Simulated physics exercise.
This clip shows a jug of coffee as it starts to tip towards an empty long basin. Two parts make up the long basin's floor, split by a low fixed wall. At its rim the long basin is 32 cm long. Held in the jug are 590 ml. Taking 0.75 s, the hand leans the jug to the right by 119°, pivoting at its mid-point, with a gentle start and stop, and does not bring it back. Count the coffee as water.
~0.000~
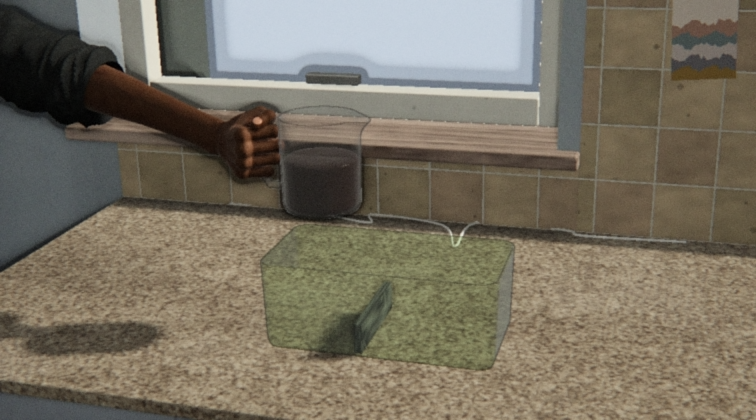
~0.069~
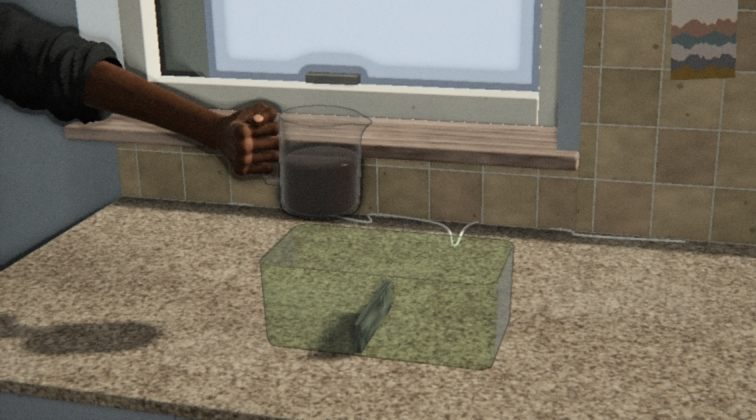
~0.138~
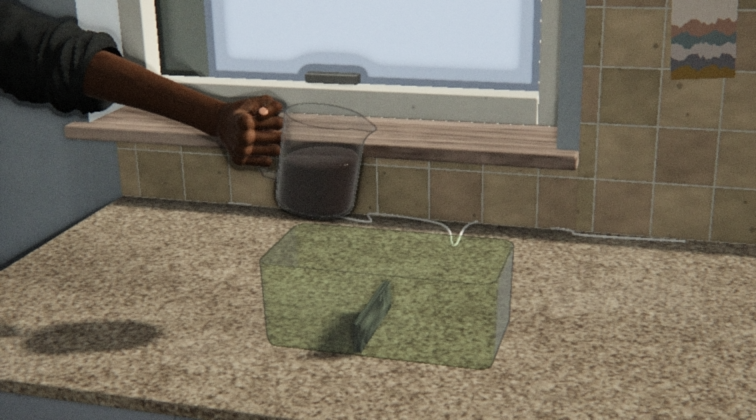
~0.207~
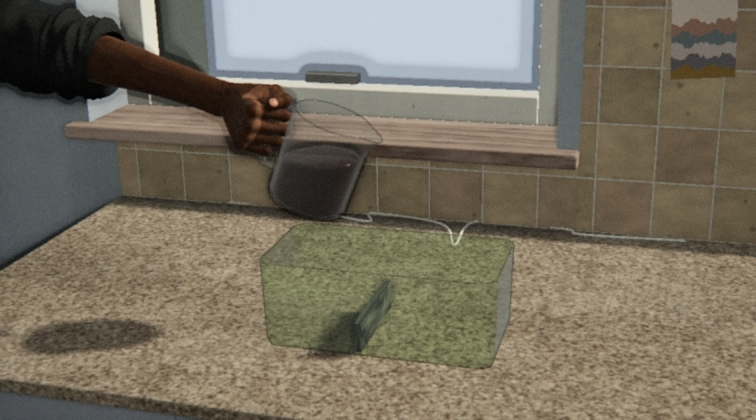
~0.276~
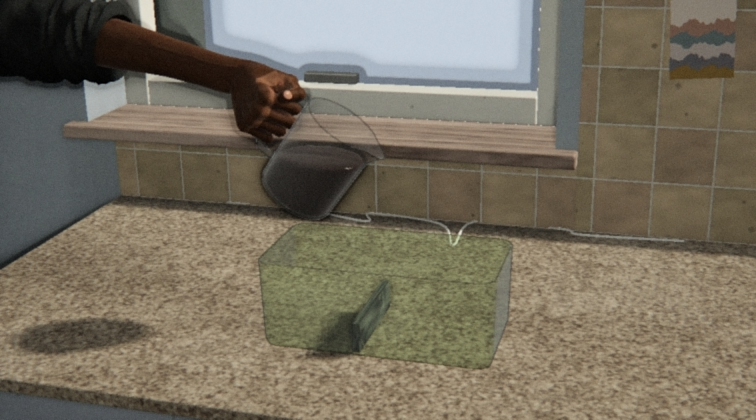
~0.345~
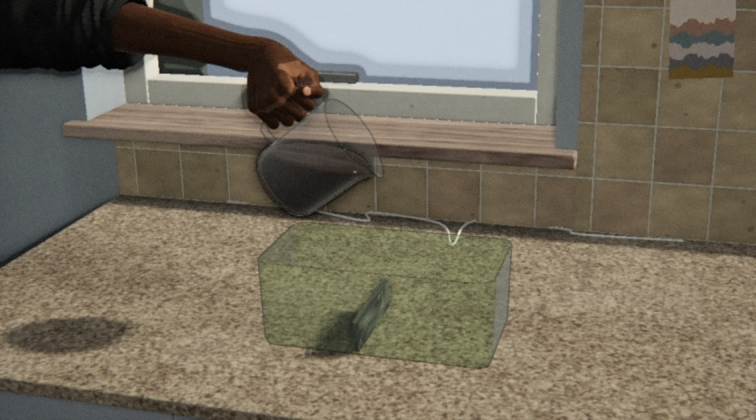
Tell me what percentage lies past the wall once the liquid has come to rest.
Some 92 per cent.
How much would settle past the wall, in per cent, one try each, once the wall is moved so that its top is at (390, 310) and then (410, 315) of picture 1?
80 then 40 %.
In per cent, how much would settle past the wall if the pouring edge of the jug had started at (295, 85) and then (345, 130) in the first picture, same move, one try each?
In order, 5 and 55 per cent.
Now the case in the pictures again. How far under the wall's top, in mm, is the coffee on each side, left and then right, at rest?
Roughly 42 mm on the left side and roughly 24 mm on the right.
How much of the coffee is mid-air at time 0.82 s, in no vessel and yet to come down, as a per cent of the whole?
About 7 per cent.
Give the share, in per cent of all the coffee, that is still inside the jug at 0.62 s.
Roughly 50 percent.
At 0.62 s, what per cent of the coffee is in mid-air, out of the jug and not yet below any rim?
Around 26 in a hundred.
After 0.62 s the tilt is 110° and 50 per cent is still to pour, 0 is left of the wall and 24 right of it.
After 0.82 s the tilt is 119° and 7 per cent is still to pour, 4 is left of the wall and 82 right of it.
After 1.02 s the tilt is 119° and 0 per cent is still to pour, 5 is left of the wall and 92 right of it.
After 1.25 s the tilt is 119° and 0 per cent is still to pour, 6 is left of the wall and 92 right of it.
In the end 6 per cent lies left of the wall, 92 right of it and 2 outside.
